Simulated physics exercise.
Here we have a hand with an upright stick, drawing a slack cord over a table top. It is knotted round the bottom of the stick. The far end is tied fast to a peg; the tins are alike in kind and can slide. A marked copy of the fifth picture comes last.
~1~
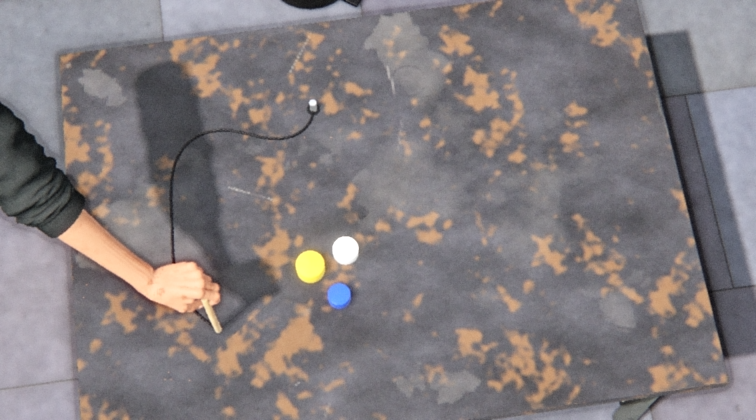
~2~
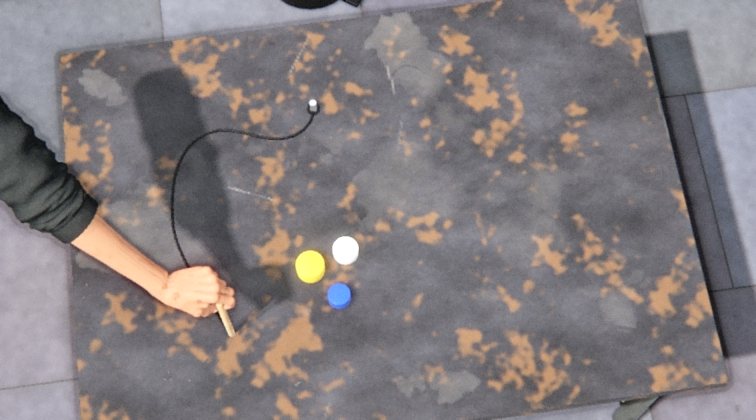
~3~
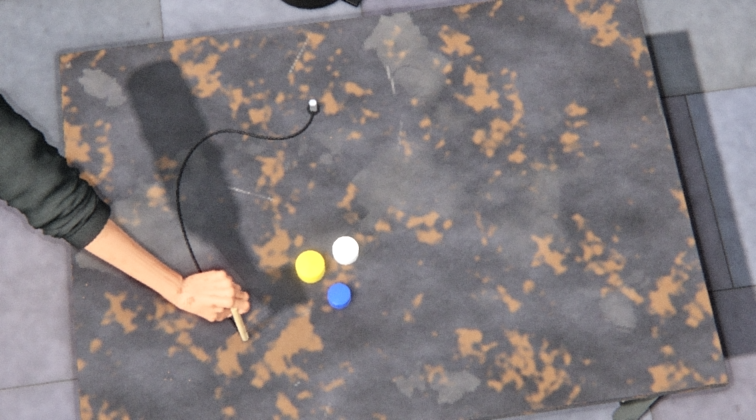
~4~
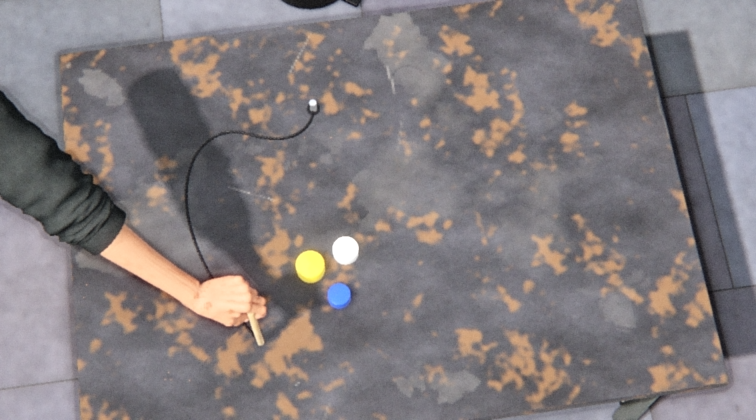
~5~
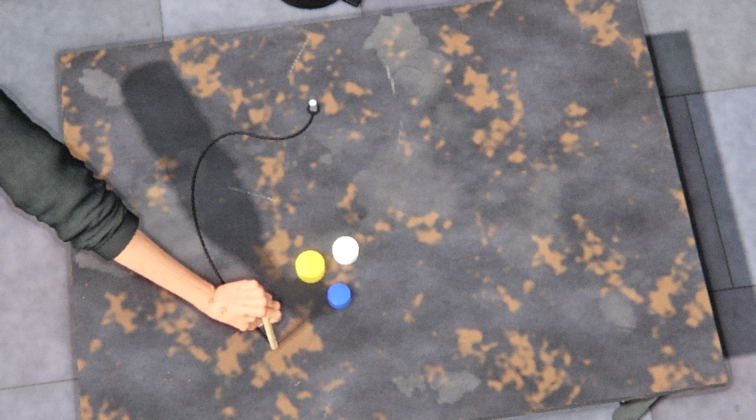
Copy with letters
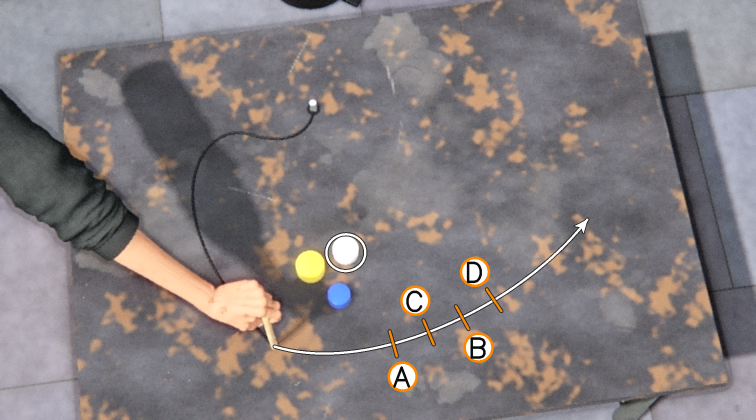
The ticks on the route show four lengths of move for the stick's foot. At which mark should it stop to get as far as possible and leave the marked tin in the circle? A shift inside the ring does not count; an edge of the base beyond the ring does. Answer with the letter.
The farthest safe stop is D.
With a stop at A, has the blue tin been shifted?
By then, no.
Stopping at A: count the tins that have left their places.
By then, none.
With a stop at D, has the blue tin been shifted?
By then, yes.
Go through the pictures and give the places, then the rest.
In the first frame, yellow tin (310, 267); blue tin (339, 296); peg (313, 106).
In the second frame, peg (313, 106); white tin (346, 251).
In the third frame, yellow tin (310, 267); blue tin (339, 296).
In the fourth frame, peg (313, 106); white tin (346, 251).
In the fifth frame, yellow tin (310, 267); blue tin (339, 296); peg (313, 106).
On the marked copy, A at (393, 344); B at (462, 318); C at (429, 332); D at (494, 300); the ring at (346, 253); the route from (274, 347) via (451, 323) to (587, 220).
Following D. Soon after the start, foot of the stick (355, 352); white tin (346, 251).
Later, foot of the stick (432, 331); white tin (346, 251).
In the end, foot of the stick (494, 300); white tin (346, 251); yellow tin (320, 264); blue tin (346, 283); the white tin is still in its ring.
As for the rest, A is safe but short; B is safe but short; C is safe but short.
